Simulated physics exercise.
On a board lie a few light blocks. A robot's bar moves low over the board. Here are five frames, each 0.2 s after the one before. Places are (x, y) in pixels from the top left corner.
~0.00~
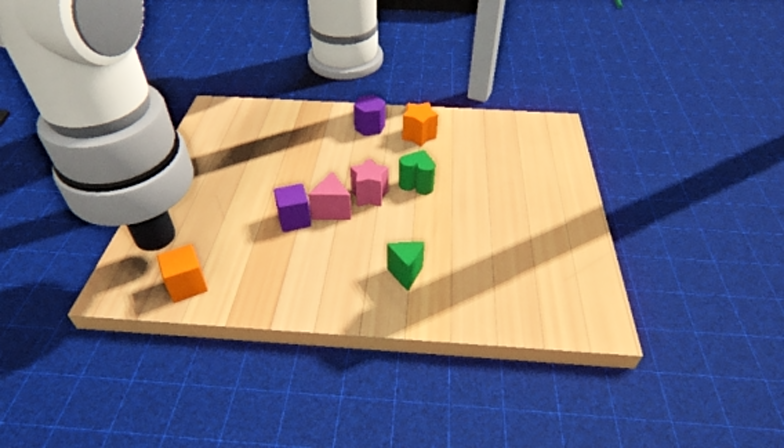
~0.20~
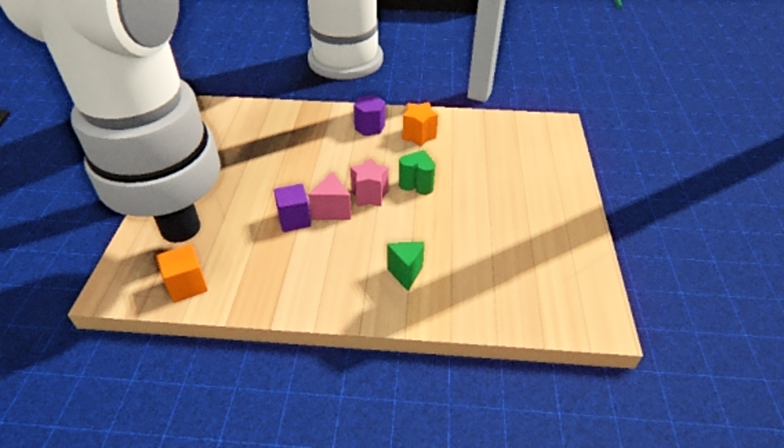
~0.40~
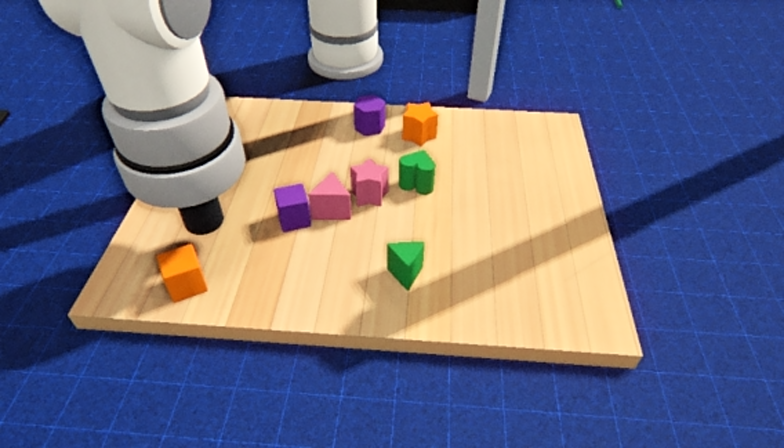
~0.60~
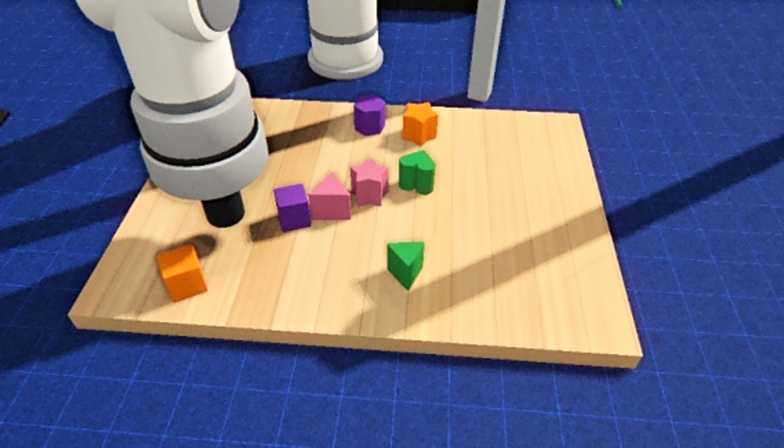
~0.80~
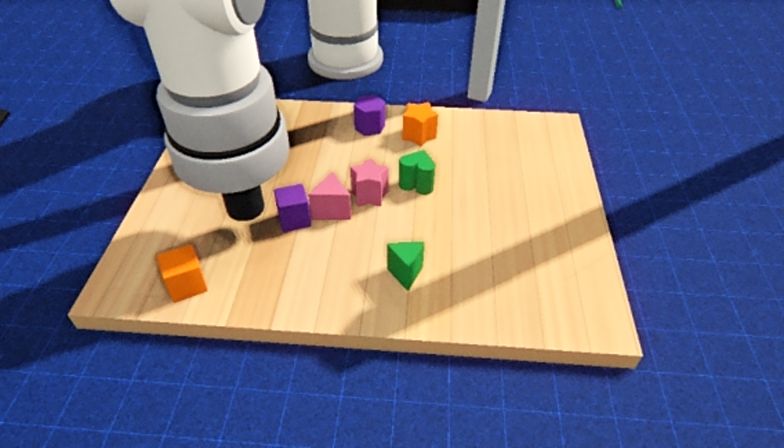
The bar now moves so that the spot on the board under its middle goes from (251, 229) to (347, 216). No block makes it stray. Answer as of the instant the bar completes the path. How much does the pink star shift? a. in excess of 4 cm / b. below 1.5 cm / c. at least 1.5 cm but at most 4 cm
Correct choice: C.
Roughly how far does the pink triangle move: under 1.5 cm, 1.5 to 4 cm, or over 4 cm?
My estimate: Beyond 4 cm.
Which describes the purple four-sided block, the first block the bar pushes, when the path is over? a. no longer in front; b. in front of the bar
b
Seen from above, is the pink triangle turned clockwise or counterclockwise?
Counterclockwise from above.
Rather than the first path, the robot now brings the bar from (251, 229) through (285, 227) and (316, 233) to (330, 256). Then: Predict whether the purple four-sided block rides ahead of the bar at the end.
The bar passes it.
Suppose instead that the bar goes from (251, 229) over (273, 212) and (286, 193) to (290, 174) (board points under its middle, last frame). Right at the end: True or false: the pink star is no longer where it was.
That is false.
The first path, step by step. One third of the way, bar (280, 205); purple four-sided block (314, 195), turned 20° clockwise; pink triangle (344, 185), turned 30° anticlockwise.
Two thirds of the way, bar (313, 201); purple four-sided block (347, 193), turned 20° clockwise; pink triangle (376, 184), turned 40° anticlockwise; pink star (385, 166), turned 50° anticlockwise.
At the end, bar (346, 197); purple four-sided block (378, 196), turned 40° clockwise; pink triangle (407, 185), turned 75° anticlockwise; pink star (388, 165), turned 65° anticlockwise; green heart block (421, 157).
